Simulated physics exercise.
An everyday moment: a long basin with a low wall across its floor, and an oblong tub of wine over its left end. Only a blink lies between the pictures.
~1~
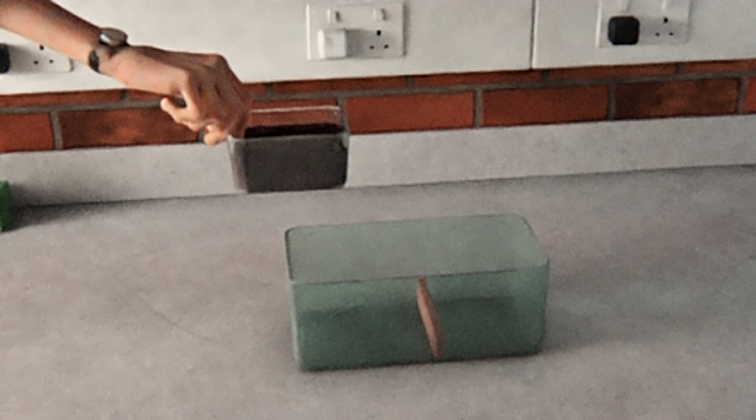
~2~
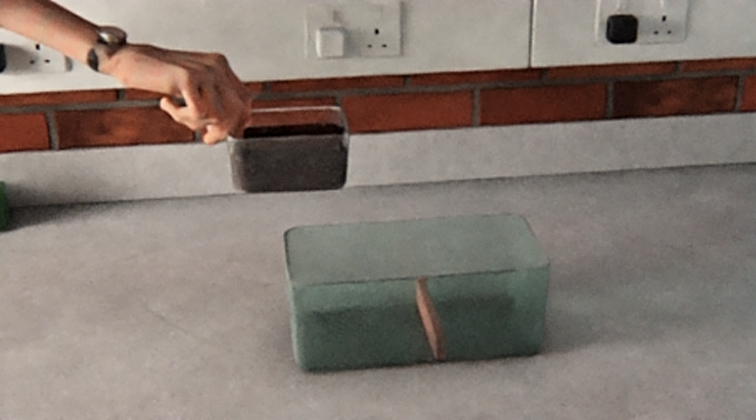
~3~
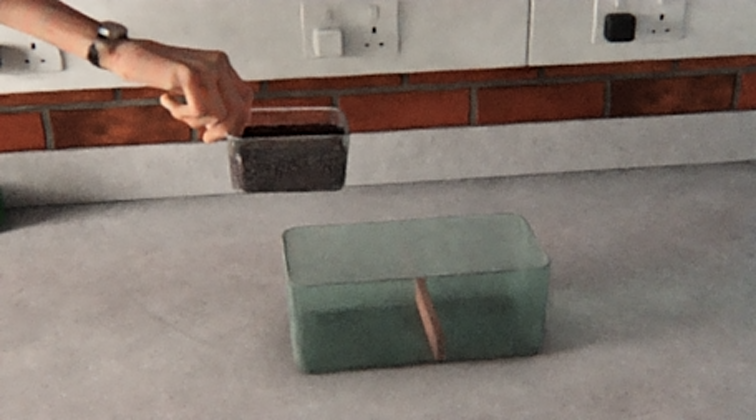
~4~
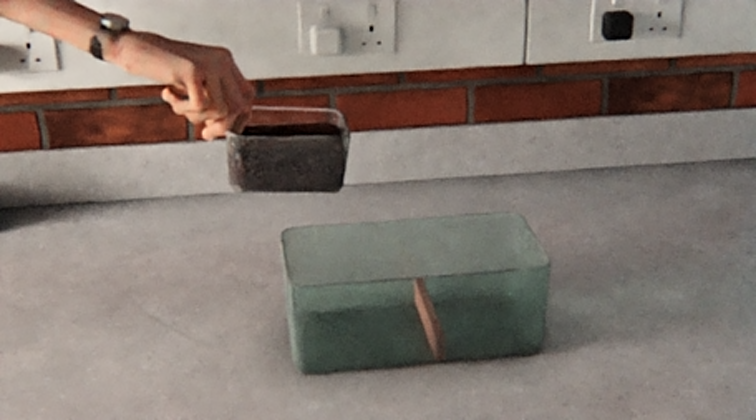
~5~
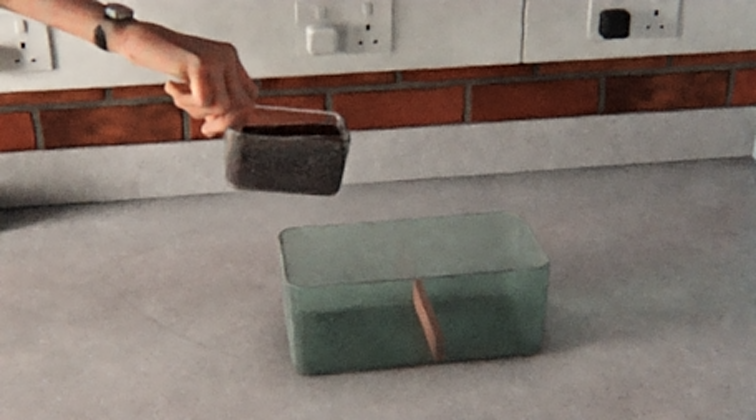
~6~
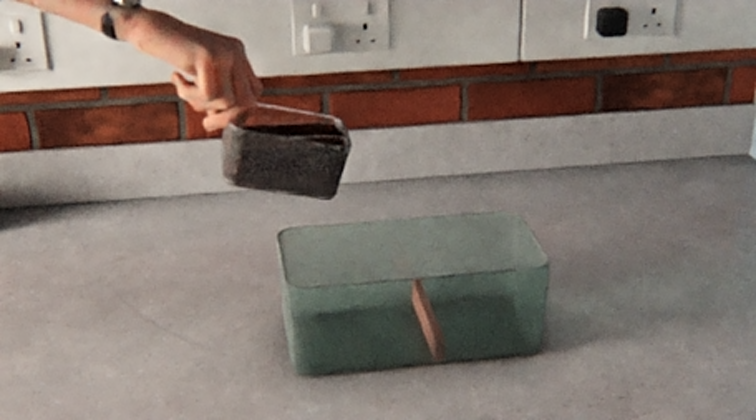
On a grey kitchen worktop, a hand holding an oblong tub of dark contents above a long, divided basin slowly tilts it rightward.
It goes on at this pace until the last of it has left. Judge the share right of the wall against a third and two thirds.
The share right of the wall is not even a third.
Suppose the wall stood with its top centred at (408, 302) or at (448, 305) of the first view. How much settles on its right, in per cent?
First some 50, then 10 per cent.
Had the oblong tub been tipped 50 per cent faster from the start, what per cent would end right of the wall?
Near 10 %.
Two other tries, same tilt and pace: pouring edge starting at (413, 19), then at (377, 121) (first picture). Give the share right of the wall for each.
Roughly 80 per cent, and 60 per cent.
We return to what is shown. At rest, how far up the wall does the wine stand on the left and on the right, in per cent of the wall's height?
The left part 60 per cent, the right part 20.
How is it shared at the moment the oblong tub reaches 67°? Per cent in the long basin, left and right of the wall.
Near 20 on the left, 0 on the right.
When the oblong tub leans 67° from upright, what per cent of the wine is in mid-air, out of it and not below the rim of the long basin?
It comes to 35 per cent or so.
A moment on, the oblong tub is tipped part way and 45 per cent is still to pour, 20 is left of the wall and 0 right of it.
Next, the oblong tub is tipped on its side and 8 per cent is still to pour, 77 is left of the wall and 8 right of it.
Then the oblong tub is tipped right over and 0 per cent is still to pour, 86 is left of the wall and 12 right of it.
Later the oblong tub is tipped right over and 0 per cent is still to pour, 83 is left of the wall and 16 right of it.
Finally, 83 per cent lies left of the wall, 16 right of it and 1 outside.
